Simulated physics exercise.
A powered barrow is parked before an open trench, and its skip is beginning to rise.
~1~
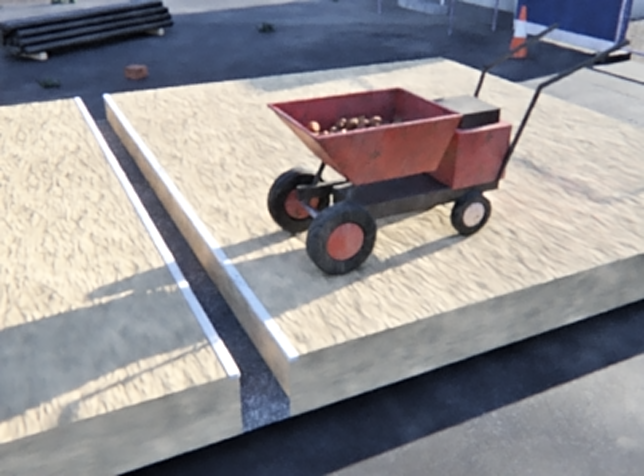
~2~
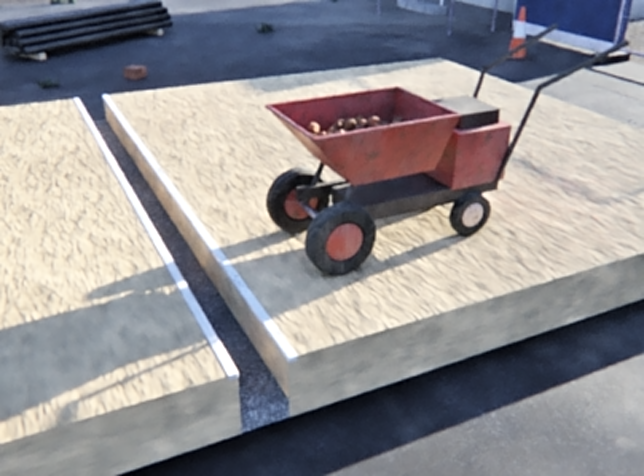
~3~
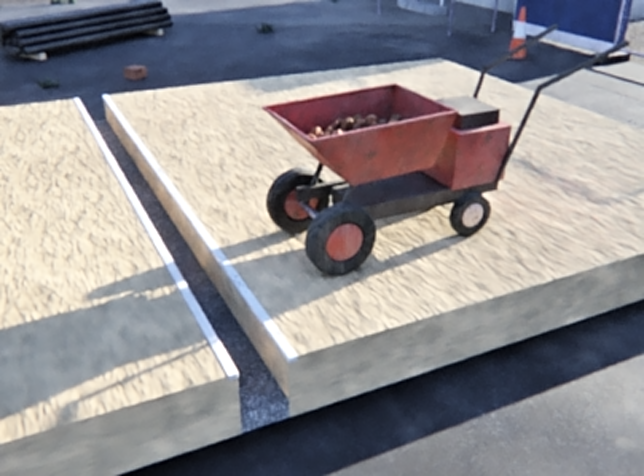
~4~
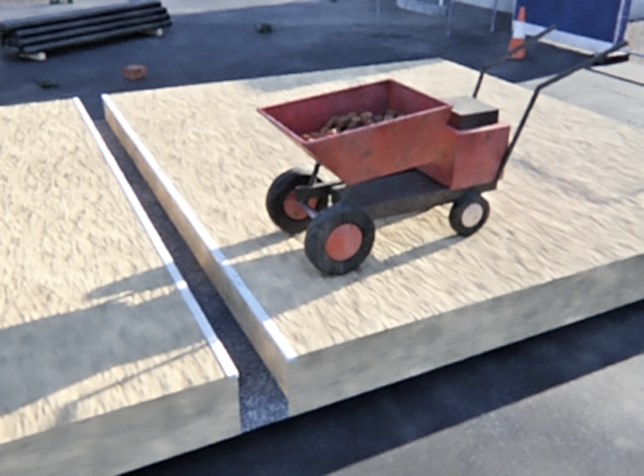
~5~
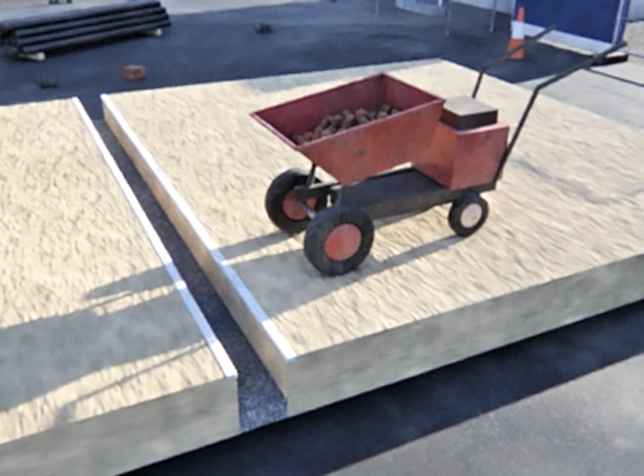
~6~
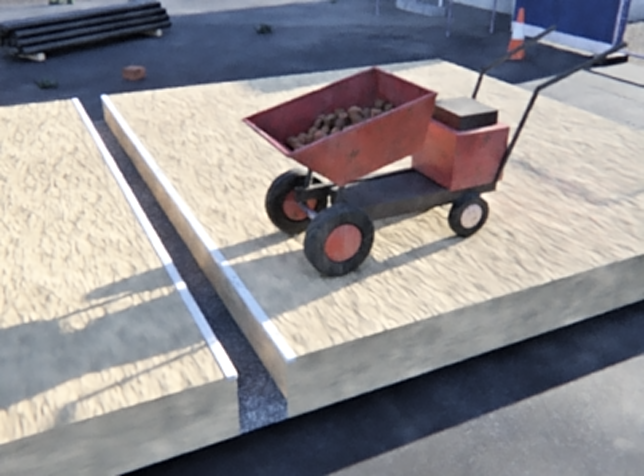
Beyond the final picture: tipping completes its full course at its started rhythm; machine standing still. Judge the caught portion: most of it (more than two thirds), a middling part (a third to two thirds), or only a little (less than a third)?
A middling part.
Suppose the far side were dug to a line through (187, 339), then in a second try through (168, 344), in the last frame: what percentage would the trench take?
Lab note: Try one about 80 %, try two about 100 %.
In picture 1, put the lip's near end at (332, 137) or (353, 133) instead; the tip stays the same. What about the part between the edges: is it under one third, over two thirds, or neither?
For the first position, above two thirds; for the second, over two thirds.
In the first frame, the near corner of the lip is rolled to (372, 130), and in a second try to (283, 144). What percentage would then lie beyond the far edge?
In order: About 0 % and 100 %.
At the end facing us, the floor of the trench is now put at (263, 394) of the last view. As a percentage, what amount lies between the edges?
Roughly 50 in a hundred.
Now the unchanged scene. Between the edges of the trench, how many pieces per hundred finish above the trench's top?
Near 0 %.
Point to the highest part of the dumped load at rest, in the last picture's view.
Roughly (144, 274).
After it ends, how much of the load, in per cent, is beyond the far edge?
Around 50 %.
Soon after the last picture, skip tipped steeply; all in the skip.
A little later, skip tipped steeply; nearly all in the skip; a stray few in or heaped over the trench; a stray few beyond it; a stray few falling.
Later still, skip tipped right over; a small part in the skip; about a third in or heaped over the trench; about half beyond it.
By the end, skip tipped right over; about half in or heaped over the trench; about half beyond it.
